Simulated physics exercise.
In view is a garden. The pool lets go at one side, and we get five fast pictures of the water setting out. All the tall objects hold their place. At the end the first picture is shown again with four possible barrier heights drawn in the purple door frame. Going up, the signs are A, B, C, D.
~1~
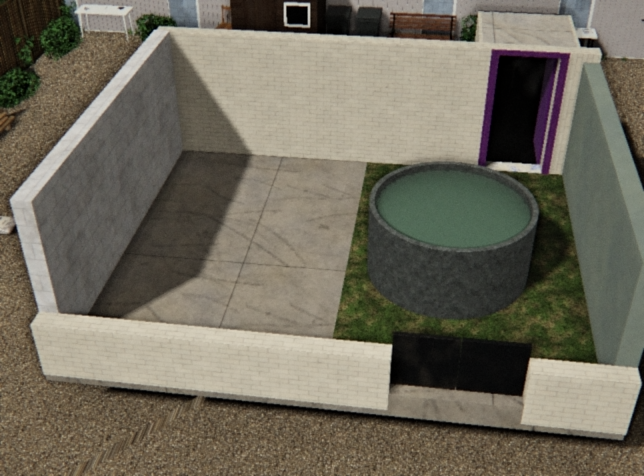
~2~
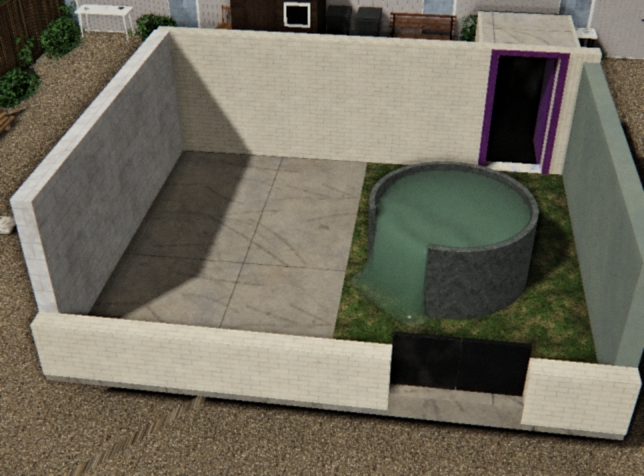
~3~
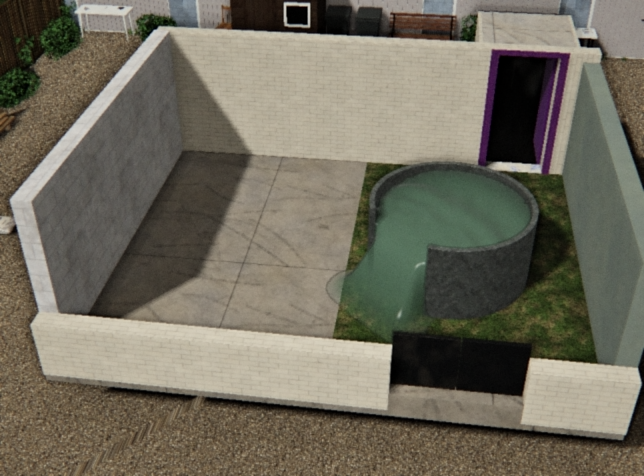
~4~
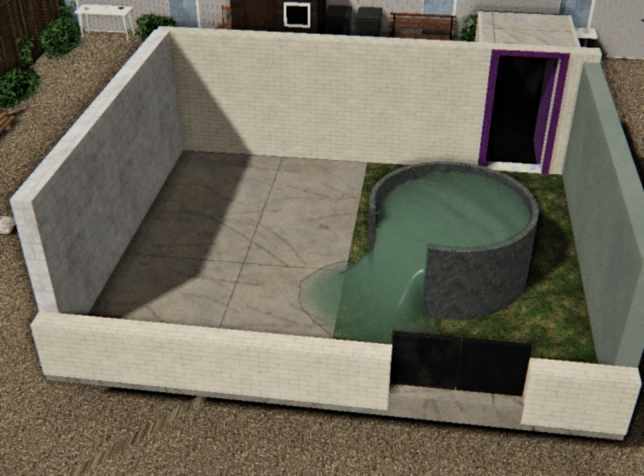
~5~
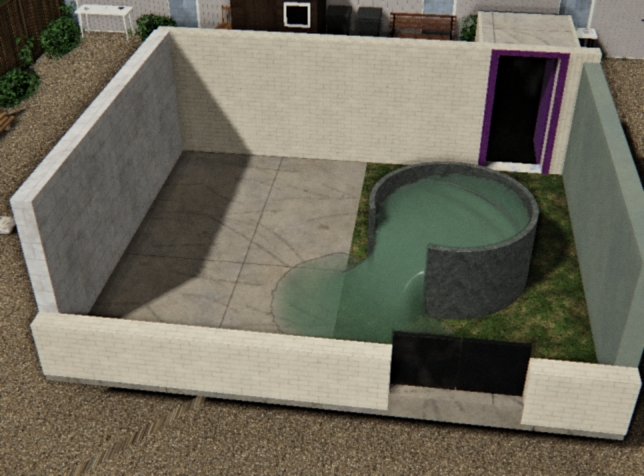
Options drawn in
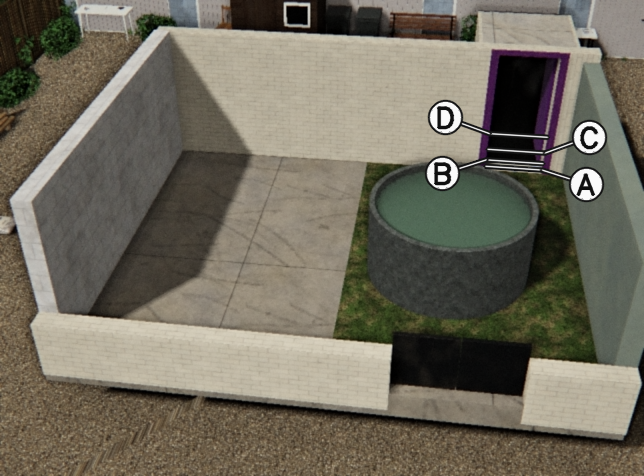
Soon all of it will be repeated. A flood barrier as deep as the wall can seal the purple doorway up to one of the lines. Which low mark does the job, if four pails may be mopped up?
That is mark B.
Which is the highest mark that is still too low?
A.
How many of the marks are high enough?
Three of the four.
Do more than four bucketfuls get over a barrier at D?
No, not at all.
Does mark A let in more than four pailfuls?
Yes.
In white, A at (513, 168); B at (514, 161); C at (516, 151); D at (518, 135); from the bottom up A, B, C, D.
If A is chosen, about 10 bucketfuls get in.
If B is chosen, nothing gets over.
If C is chosen, nothing gets over.
If D is chosen, nothing gets over.
